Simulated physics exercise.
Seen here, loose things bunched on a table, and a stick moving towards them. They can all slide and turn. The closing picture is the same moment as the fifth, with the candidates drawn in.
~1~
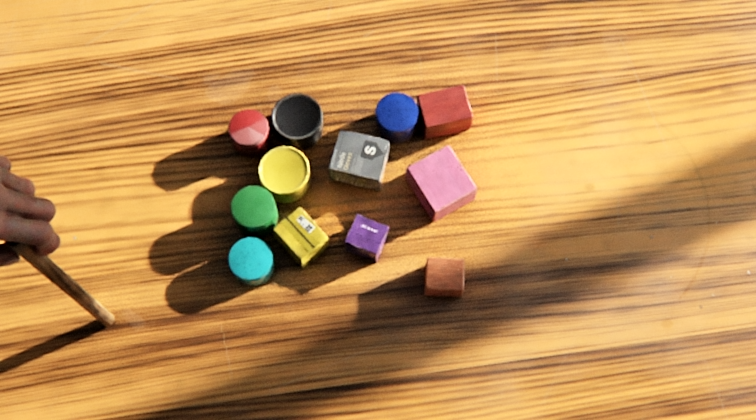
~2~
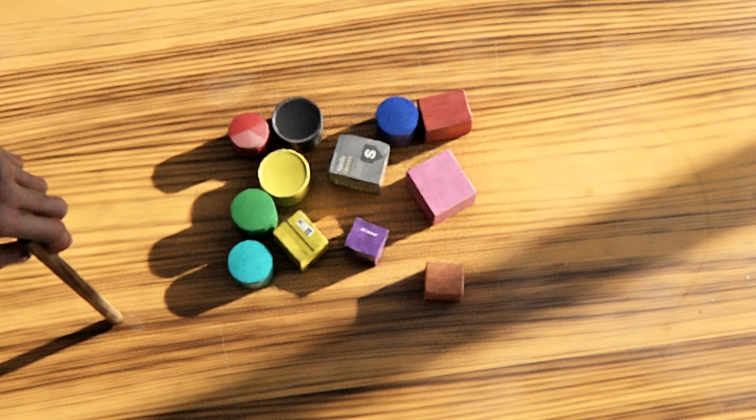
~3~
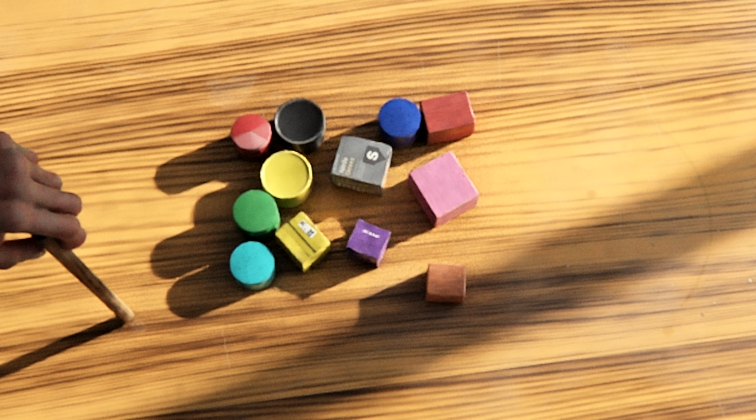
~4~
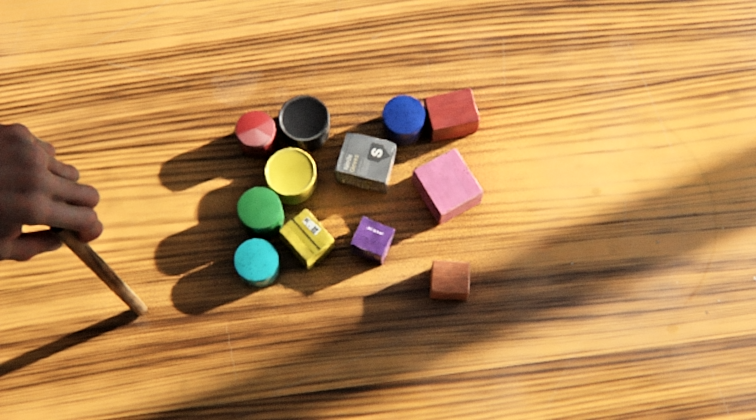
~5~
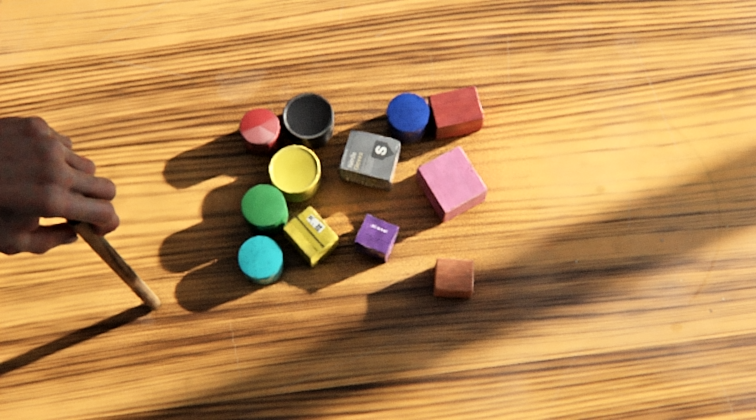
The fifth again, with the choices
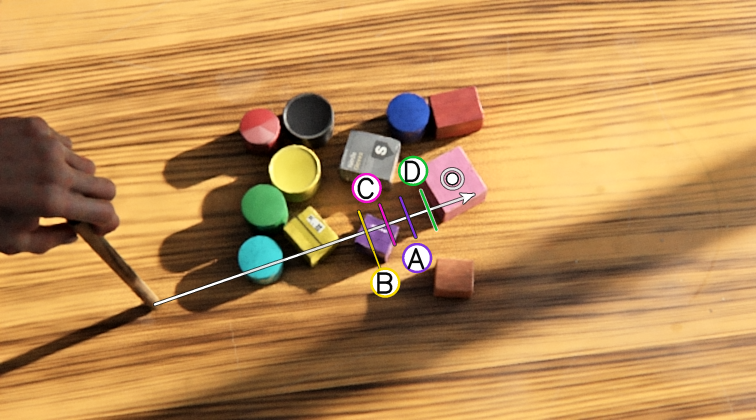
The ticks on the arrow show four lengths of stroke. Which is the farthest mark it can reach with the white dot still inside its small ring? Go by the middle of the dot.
Stop at D.
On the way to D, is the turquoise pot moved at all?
Yes.
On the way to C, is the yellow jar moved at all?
No.
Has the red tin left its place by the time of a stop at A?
By then, no.
On the marked copy, A at (408, 217); B at (366, 232); C at (387, 225); D at (429, 210); the arrow from (155, 304) to (474, 195); the white dot at (453, 178).
Taking D. A third of the way, foot of the stick (255, 270); turquoise pot (279, 253); yellow box (315, 235).
Two thirds of the way, foot of the stick (353, 237); turquoise pot (317, 216); yellow box (361, 205).
When it is over, foot of the stick (429, 210); yellow box (389, 193); turquoise pot (317, 216); the dot is still in its ring.
As for the rest, A keeps the dot in but is short; B keeps the dot in but is short; C keeps the dot in but is short.
